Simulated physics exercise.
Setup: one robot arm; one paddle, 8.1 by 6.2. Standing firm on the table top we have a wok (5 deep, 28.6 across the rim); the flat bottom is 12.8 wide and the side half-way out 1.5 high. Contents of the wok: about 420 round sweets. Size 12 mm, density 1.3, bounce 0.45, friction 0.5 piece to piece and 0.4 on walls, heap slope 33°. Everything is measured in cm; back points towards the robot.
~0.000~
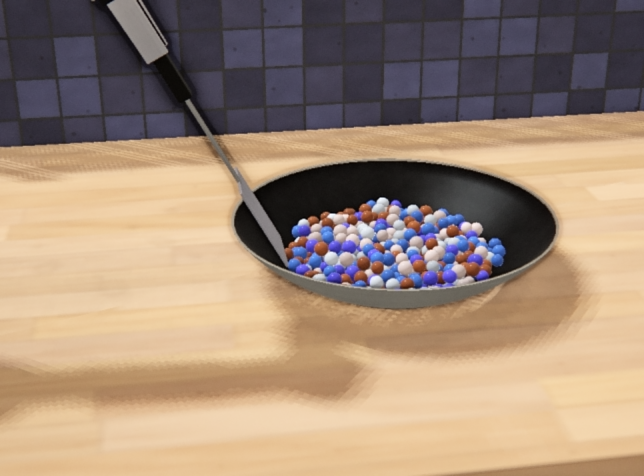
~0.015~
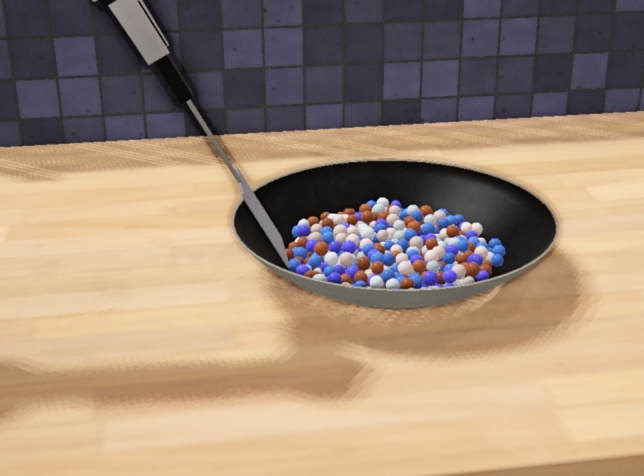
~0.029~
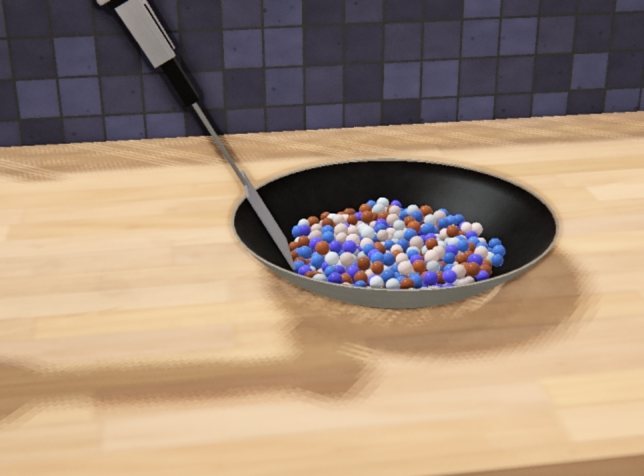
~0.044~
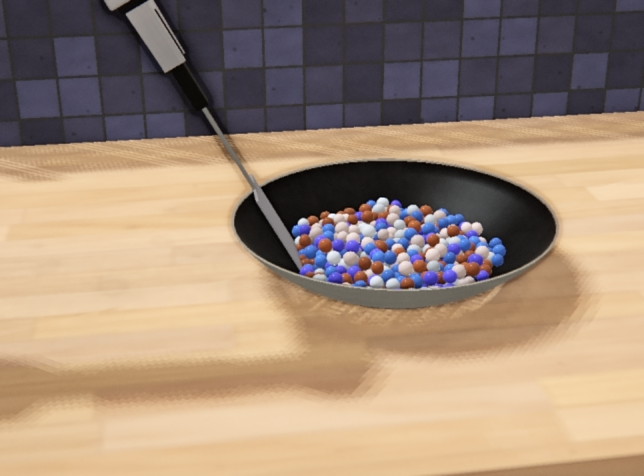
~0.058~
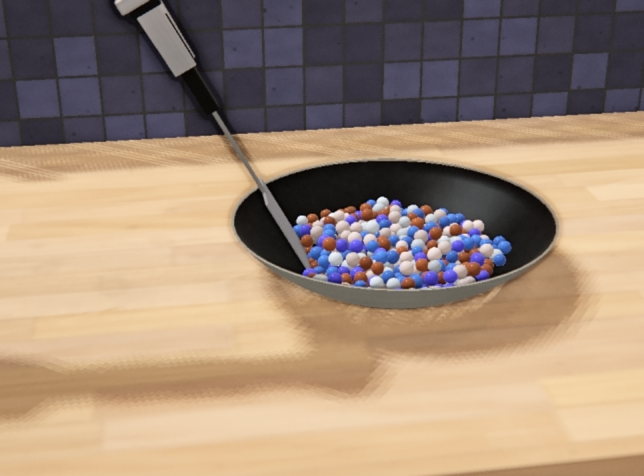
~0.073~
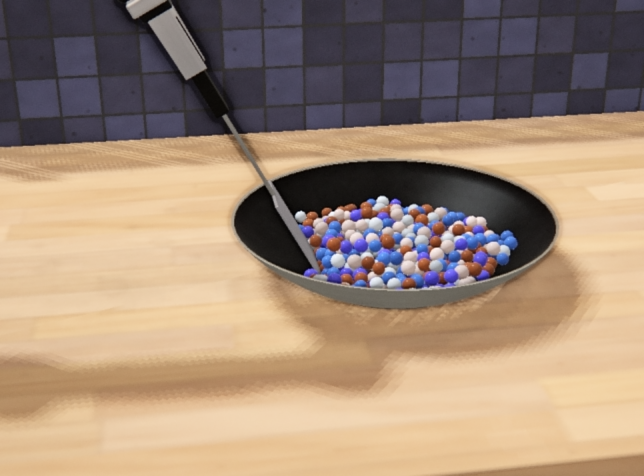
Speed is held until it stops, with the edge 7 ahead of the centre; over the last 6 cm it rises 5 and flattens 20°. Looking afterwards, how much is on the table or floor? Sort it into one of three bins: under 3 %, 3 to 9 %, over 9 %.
Bin: Under 3 %.
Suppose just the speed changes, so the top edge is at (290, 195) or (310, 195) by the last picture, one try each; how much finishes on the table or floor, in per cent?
Try one roughly 5 per cent; try two roughly 10 per cent.
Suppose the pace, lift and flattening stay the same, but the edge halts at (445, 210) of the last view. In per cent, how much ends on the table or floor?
Roughly 0 per cent, I'd say.
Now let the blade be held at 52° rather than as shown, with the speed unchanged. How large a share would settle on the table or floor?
Roughly 0 per cent.
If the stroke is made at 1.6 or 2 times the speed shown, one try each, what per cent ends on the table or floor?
Around 5 per cent, then around 10 per cent, would end on the table or floor.
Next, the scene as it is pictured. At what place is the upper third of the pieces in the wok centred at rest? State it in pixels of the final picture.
It is centred around (485, 224).
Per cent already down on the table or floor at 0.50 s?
Around 0 percent.
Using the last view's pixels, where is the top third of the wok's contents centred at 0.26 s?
I'd say close to (464, 226).
After 0.17 s, sloping 62°, highest piece 4 above the table; 415 in the wok.
After 0.26 s, sloping 54°, highest piece 5 above the table; 415 in the wok.
After 0.50 s, sloping 42°, highest piece 6 above the table; 412 in the wok, 2 on the table or floor, 1 on the blade or in flight.
After 1.55 s, sloping 42°, highest piece 6 above the table; 412 in the wok, 3 on the table or floor.
In the end, 412 in the wok, 3 on the table or floor. That is 1 % on the table or floor.
